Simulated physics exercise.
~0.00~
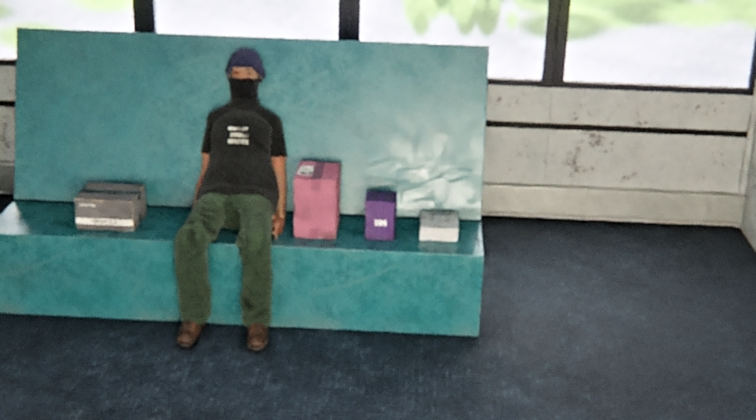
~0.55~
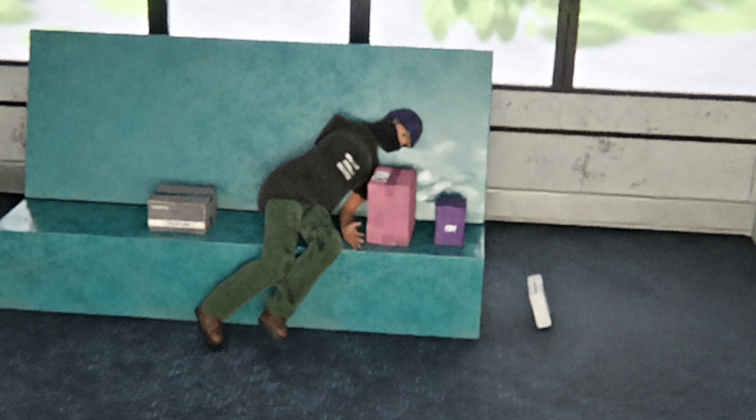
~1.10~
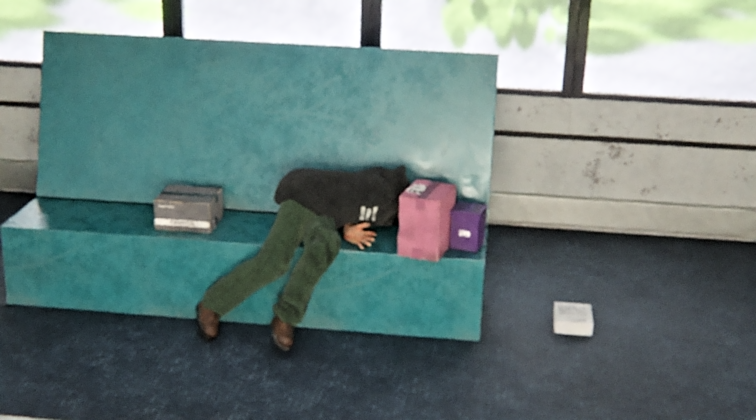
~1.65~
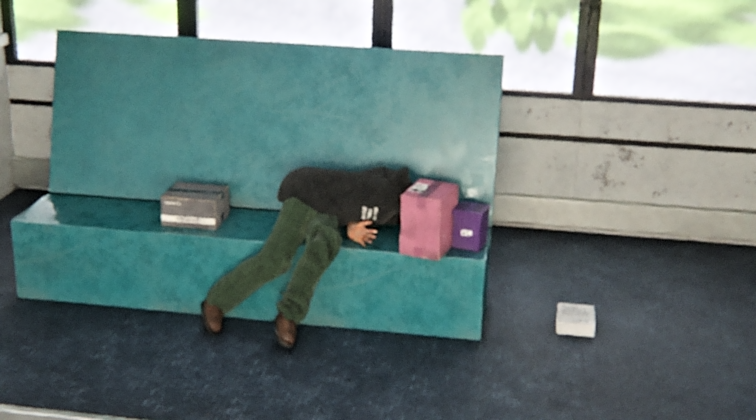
The footage shows a masked person in a cap sitting on a teal bench among several packages, then toppling sideways to the right as the packages slide; the small white item falls to the floor, while the person ends slumped beside the pink, purple and grey packages still on the seat.
